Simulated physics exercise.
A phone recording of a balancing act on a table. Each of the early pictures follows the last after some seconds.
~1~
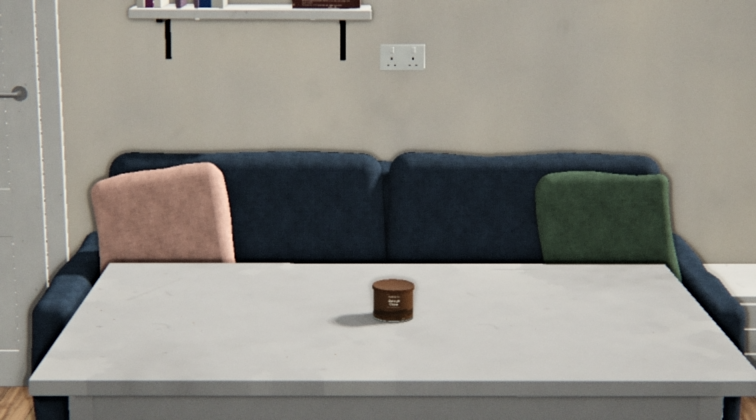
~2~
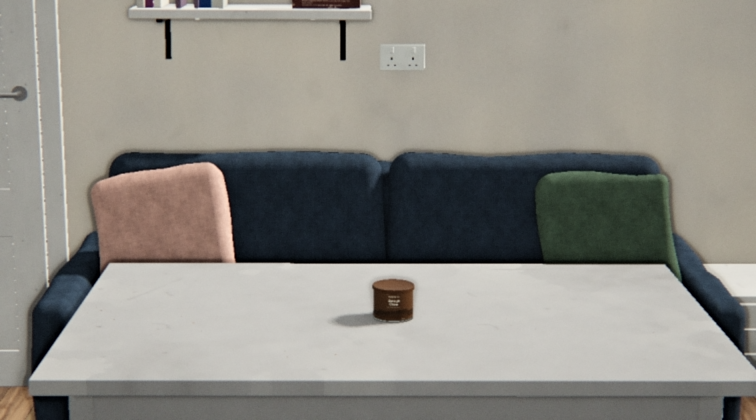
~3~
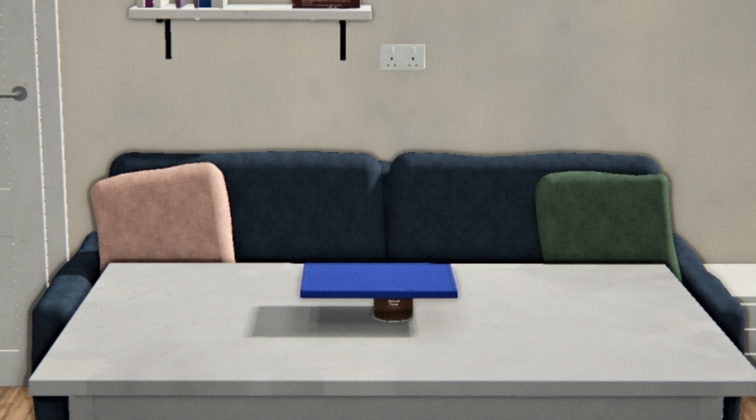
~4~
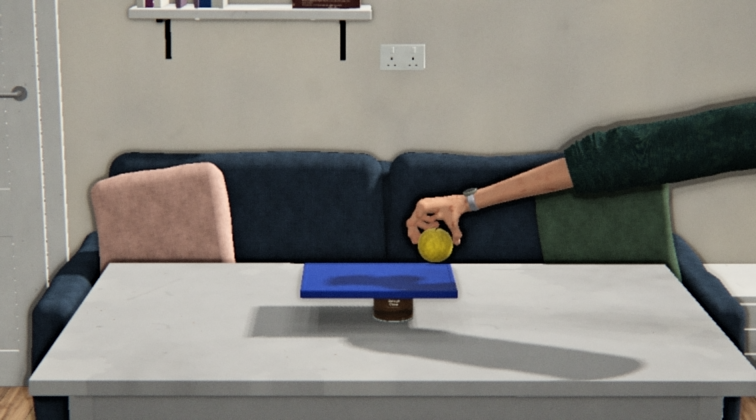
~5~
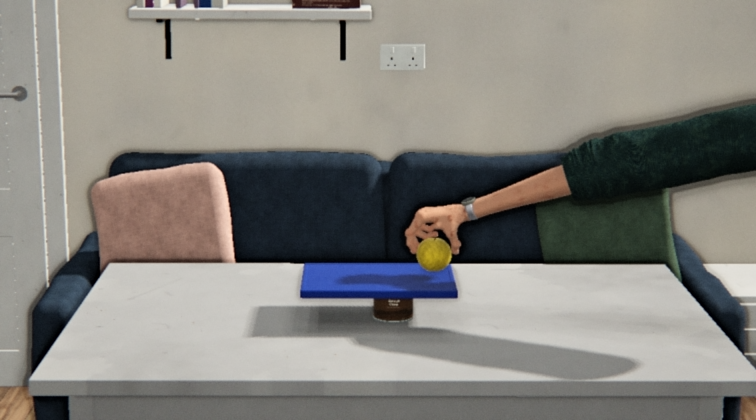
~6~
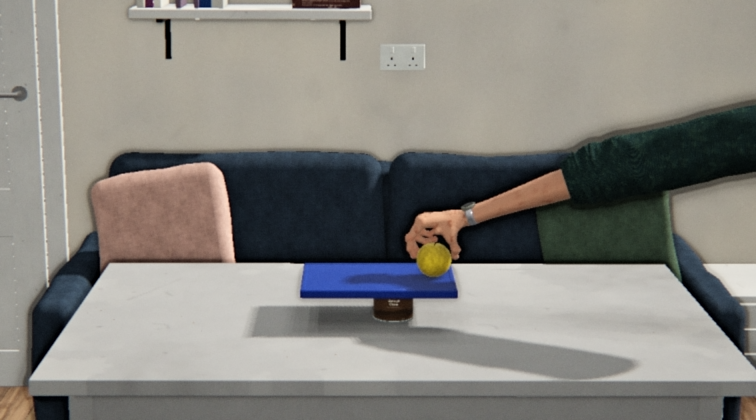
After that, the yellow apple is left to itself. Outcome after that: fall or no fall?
Will stay.
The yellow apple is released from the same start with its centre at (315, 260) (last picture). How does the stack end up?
After that, it tumbles down.
Then, 0.20 s later than the last frame, all is still.
Then, 0.70 s later than the last frame, yellow apple resting near (434, 260).
When it is over, all 3 as before. End places, in pixels of the last picture, yellow apple near (434, 260). The stack keeps its balance.
